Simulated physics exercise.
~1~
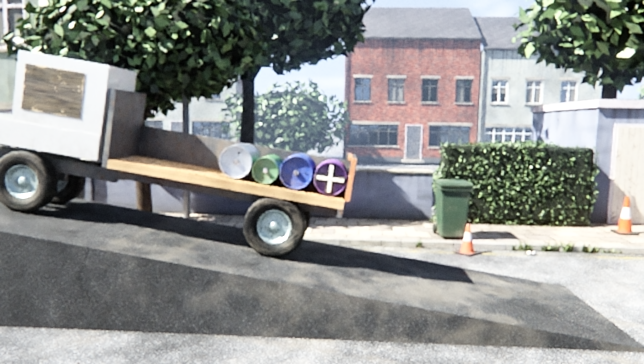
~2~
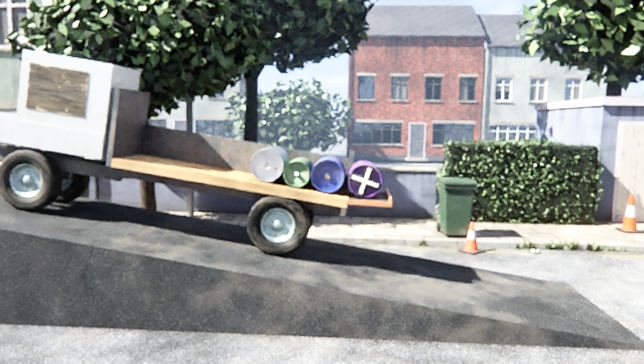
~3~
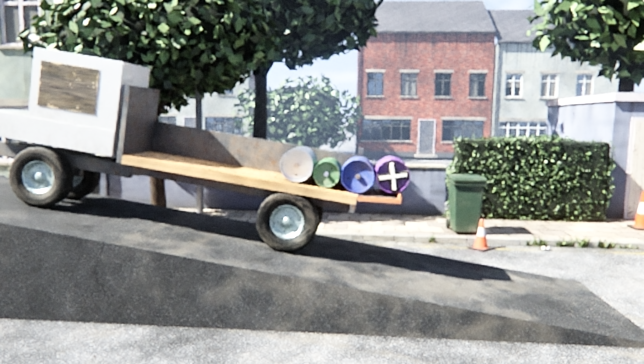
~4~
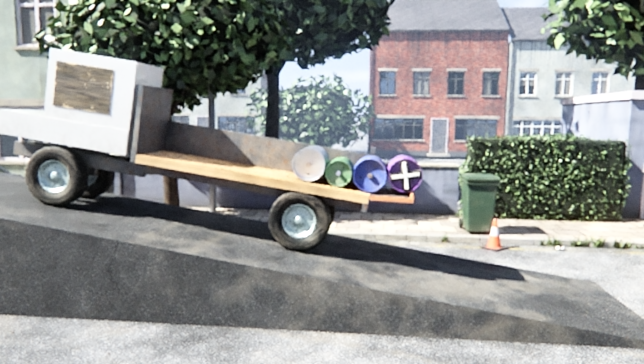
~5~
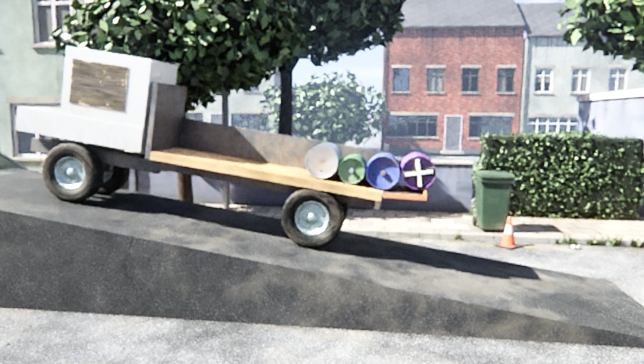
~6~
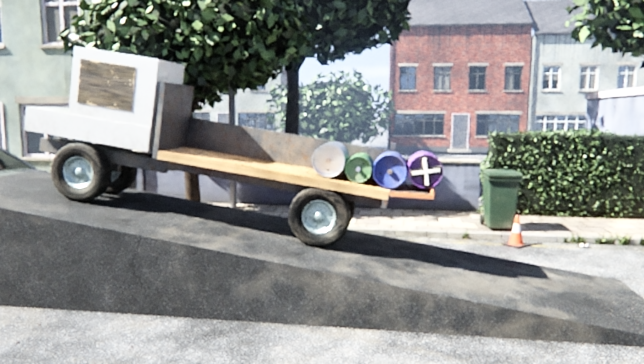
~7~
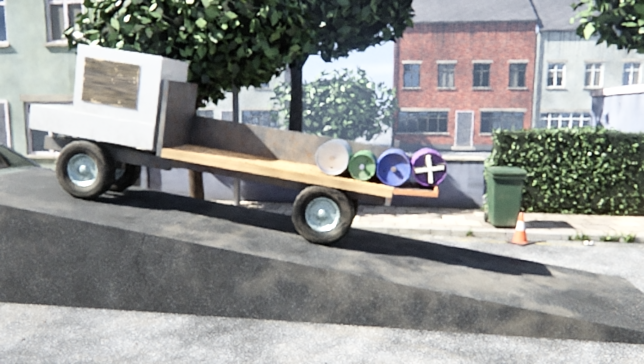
The tailgate of a pick-up parked on a sloping road drops open, and four barrels roll right along the bed until the purple one, marked with a white cross, stops on the lowered gate. The blue, green and pale ones rest behind it, all still aboard.
